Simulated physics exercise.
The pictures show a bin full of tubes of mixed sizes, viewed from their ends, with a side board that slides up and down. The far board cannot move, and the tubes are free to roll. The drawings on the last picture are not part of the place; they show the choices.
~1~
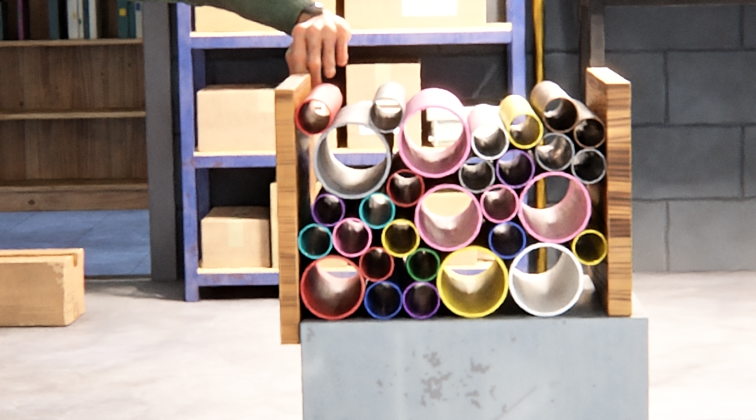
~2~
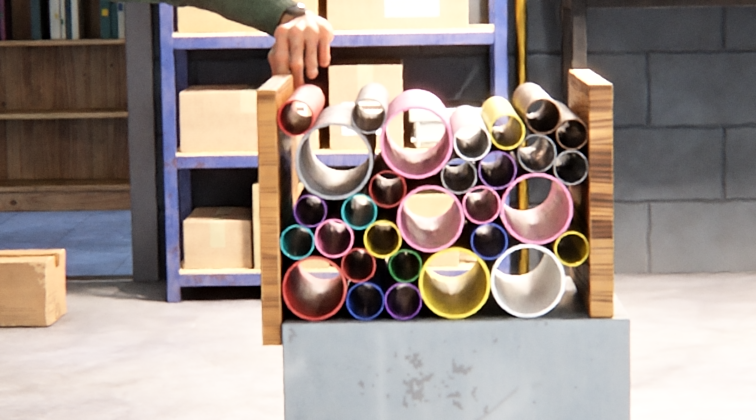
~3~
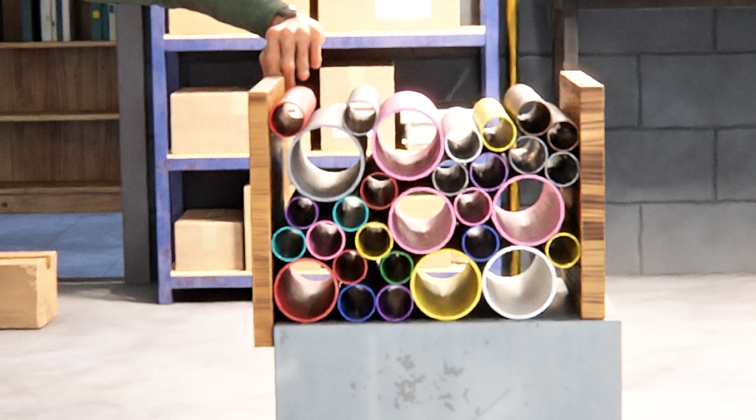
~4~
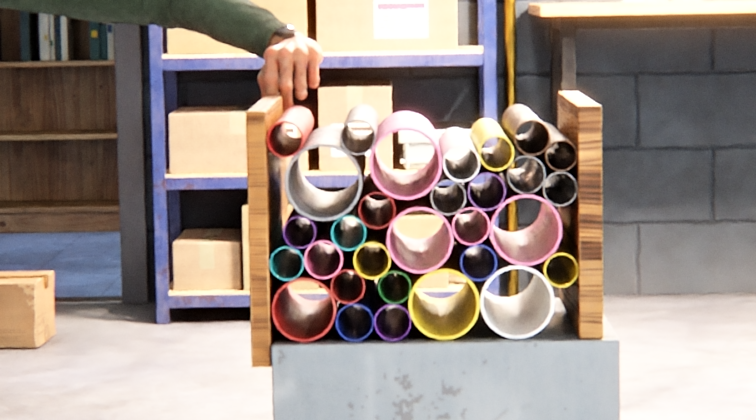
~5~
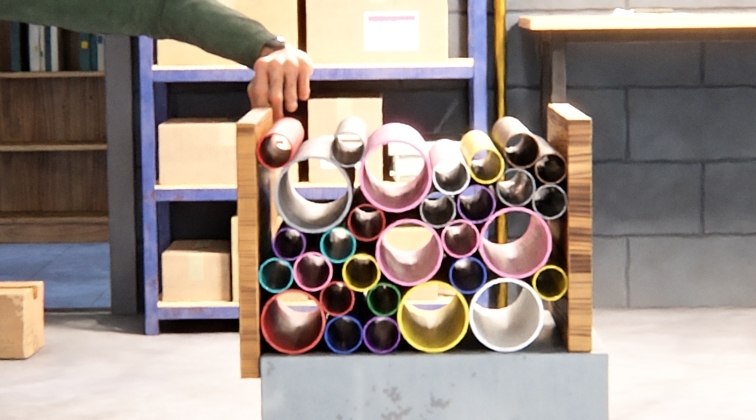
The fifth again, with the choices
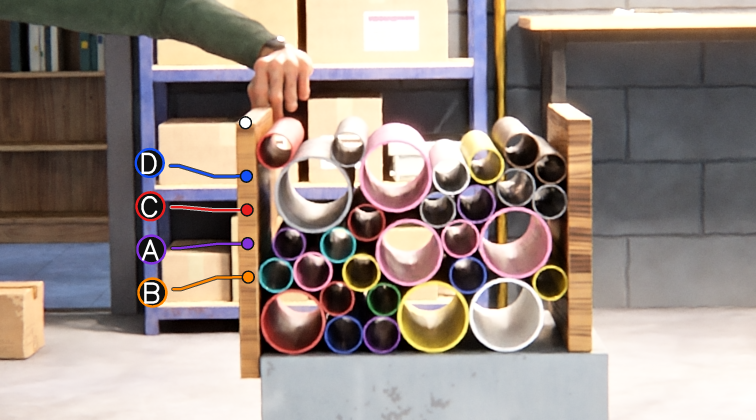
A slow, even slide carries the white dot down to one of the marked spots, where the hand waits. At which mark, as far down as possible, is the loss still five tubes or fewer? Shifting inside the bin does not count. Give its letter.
At most to B.
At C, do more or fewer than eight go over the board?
At C, fewer than eight.
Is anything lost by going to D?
No.
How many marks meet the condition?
The number is four.
On the marked copy, A at (248, 244); B at (248, 277); C at (247, 210); D at (246, 176); the white dot at (245, 123).
Following B. Soon after the start, top of the board (258, 209).
Later, top of the board (259, 276).
In the end, top of the board (259, 276), one out over the board.
As for the rest, A none out over the board; C none out over the board; D none out over the board.
